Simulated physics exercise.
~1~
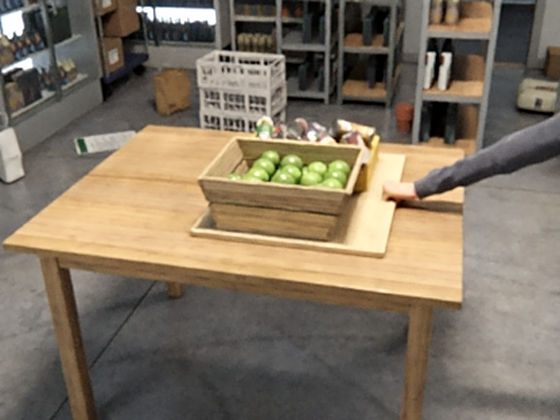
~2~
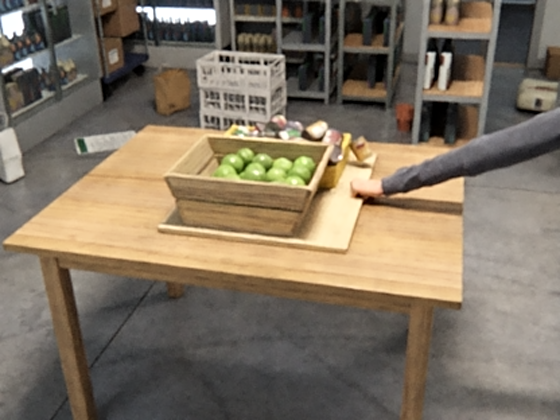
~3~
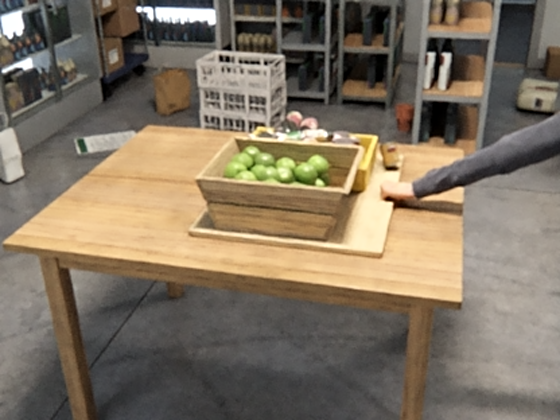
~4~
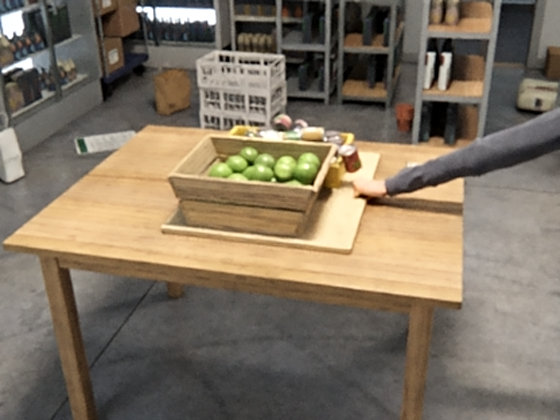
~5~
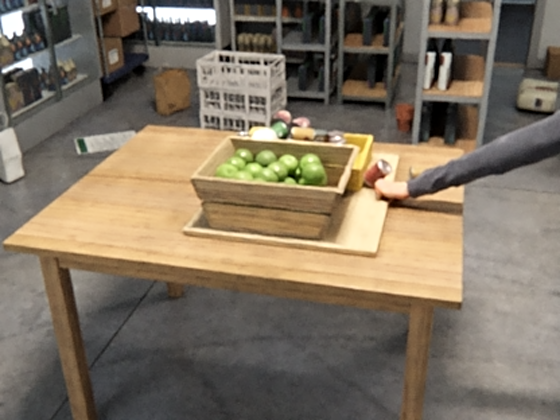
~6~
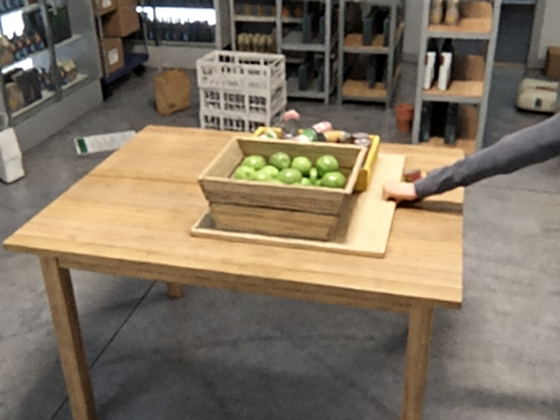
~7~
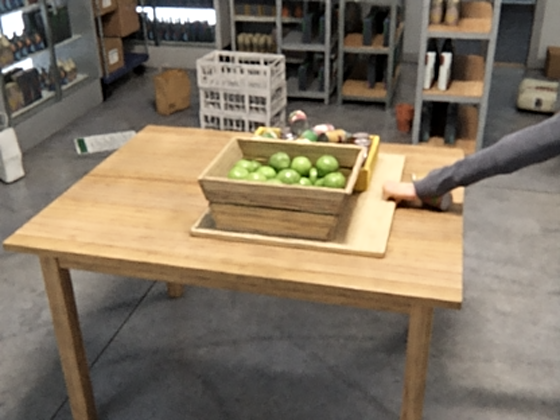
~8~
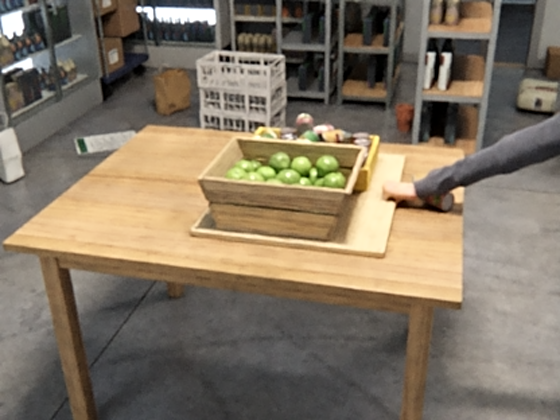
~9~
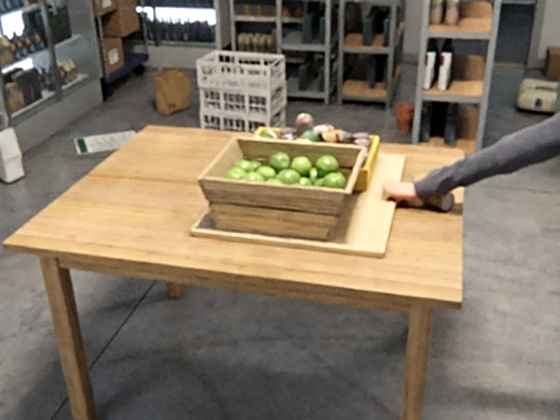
In a storeroom with a grey floor, metal shelves and a white crate behind, a wooden table is seen from slightly above. On it, a board carries a slope-ended wooden box of green apples, with a yellow box of small tins behind. A dark-sleeved arm reaching from the right slides the board left, then right, then left and right again, shifting the loose load. Two tins leave the yellow box and end up on their sides toward the right, near the hand. Finally the board rests still, all the apples in their box and most tins in theirs.
